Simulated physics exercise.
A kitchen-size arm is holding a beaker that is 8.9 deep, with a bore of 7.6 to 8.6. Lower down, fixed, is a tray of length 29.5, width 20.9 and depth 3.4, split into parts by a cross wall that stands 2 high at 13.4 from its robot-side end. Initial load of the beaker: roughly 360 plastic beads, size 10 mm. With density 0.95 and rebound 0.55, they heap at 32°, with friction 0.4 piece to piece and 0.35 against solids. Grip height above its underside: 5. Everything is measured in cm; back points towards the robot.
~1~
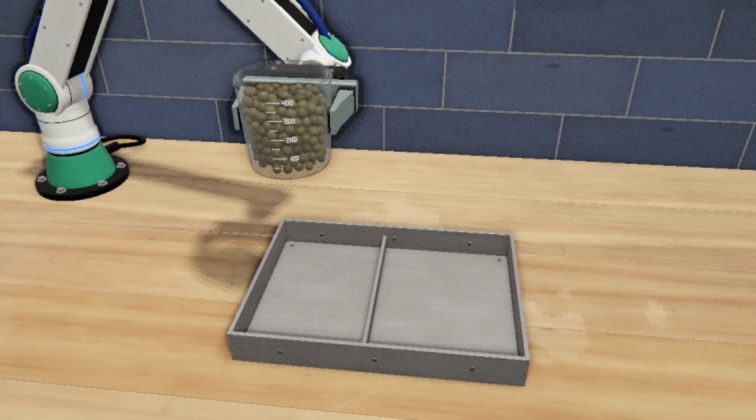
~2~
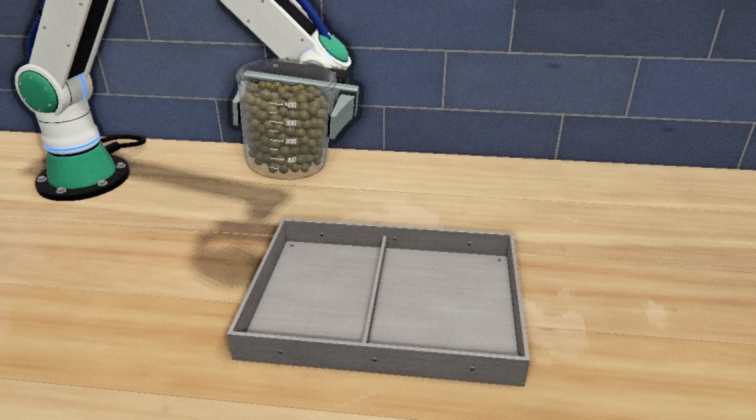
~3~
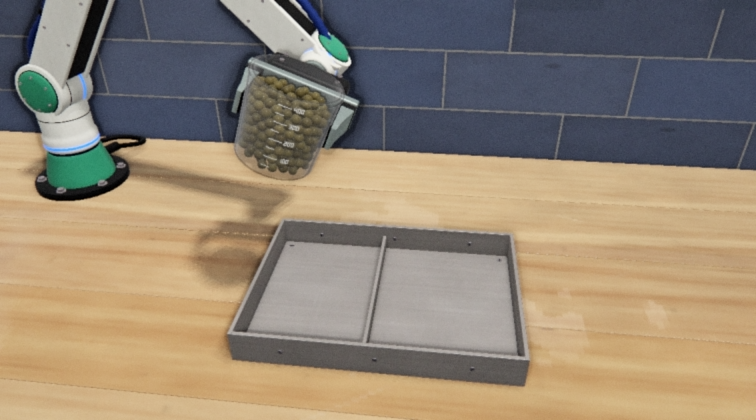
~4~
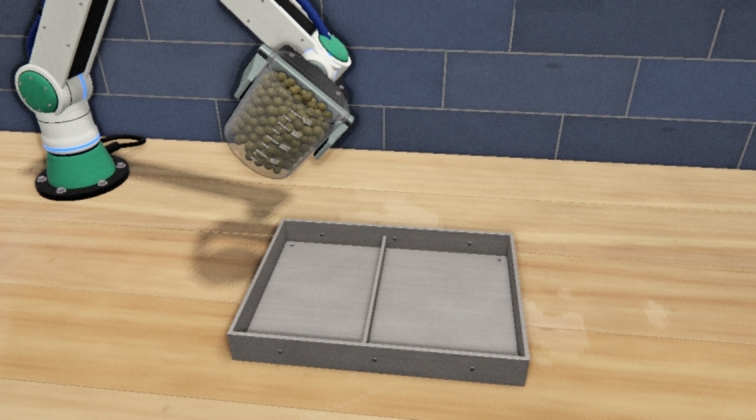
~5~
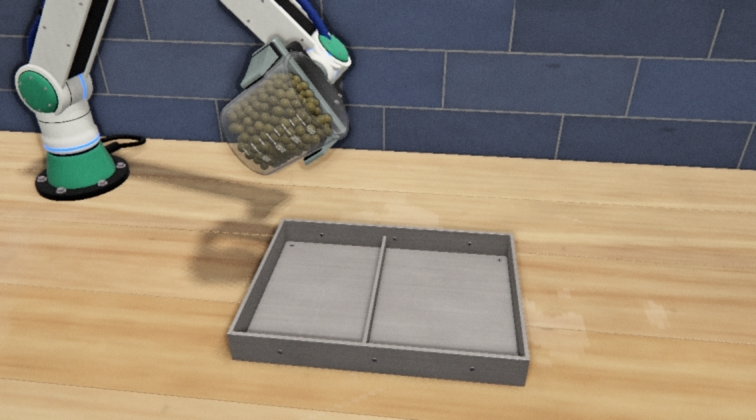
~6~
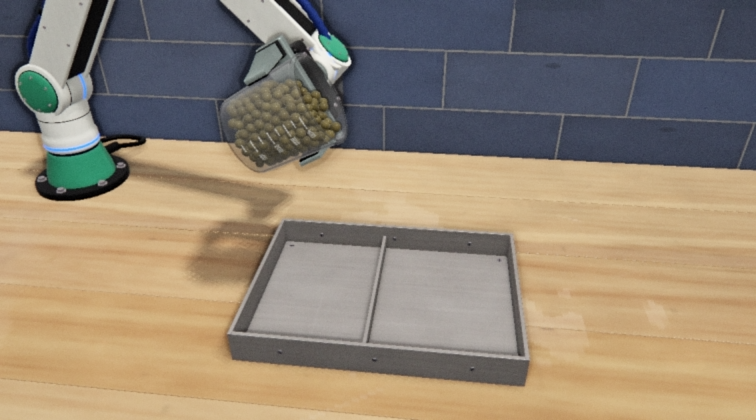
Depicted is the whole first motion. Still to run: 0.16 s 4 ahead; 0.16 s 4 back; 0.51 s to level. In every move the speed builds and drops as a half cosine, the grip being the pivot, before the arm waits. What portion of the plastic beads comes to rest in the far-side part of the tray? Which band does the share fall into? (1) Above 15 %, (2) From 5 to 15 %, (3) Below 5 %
From 5 to 15 % (2).
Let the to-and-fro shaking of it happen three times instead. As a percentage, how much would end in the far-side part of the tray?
20 per cent or so.
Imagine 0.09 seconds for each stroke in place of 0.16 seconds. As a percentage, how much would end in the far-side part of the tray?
It would come to around 30 %.
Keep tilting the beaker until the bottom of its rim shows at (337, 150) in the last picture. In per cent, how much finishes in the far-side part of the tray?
About 35 percent.
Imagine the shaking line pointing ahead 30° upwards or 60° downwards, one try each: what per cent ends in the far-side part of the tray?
It comes to around 10 per cent on the first try and around 0 per cent on the second.
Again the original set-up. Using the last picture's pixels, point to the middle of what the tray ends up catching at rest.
It sits close to (403, 288).
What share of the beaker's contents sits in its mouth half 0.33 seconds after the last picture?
I'd say close to 45 per cent.
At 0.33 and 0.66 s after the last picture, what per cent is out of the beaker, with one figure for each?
In turn: 10 %, then 15 %.
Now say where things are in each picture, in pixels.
In the first frame, beaker middle at (287, 121), level; upper third of the load around (285, 106), from x 245 to 325, top at y 90; 360 in the beaker.
In the second frame, beaker middle at (287, 121), tilted 6° forward; upper third of the load around (282, 105), from x 250 to 325, top at y 85.
In the third frame, beaker middle at (285, 121), tilted 21° forward; upper third of the load around (279, 104), from x 245 to 325, top at y 80.
In the fourth frame, beaker middle at (284, 120), tilted 40° forward; upper third of the load around (278, 102), from x 235 to 325, top at y 75.
In the fifth frame, beaker middle at (282, 119), tilted 55° forward; upper third of the load around (278, 102), from x 230 to 325, top at y 80.
In the sixth frame, beaker middle at (282, 118), tilted 61° forward; upper third of the load around (277, 103), from x 230 to 335, top at y 85; 360 in the beaker.
Then, 0.33 s later, tilted 61° forward, highest piece 25 above the table; 329 in the beaker, 1 in the far-side part, 30 in flight or on a rim.
Then, 0.66 s later, tilted 15° forward, highest piece 27 above the table; 314 in the beaker, 31 in the far-side part, 13 in the robot-side part, 2 in flight or on a rim.
Then, 1.03 s later, level, highest piece 27 above the table; 313 in the beaker, 32 in the far-side part, 15 in the robot-side part.
Then, 2.08 s later, level, highest piece 27 above the table; 313 in the beaker, 32 in the far-side part, 15 in the robot-side part.
At rest, 313 in the beaker, 32 in the far-side part, 15 in the robot-side part. That is 9 % in the far-side part of the tray.
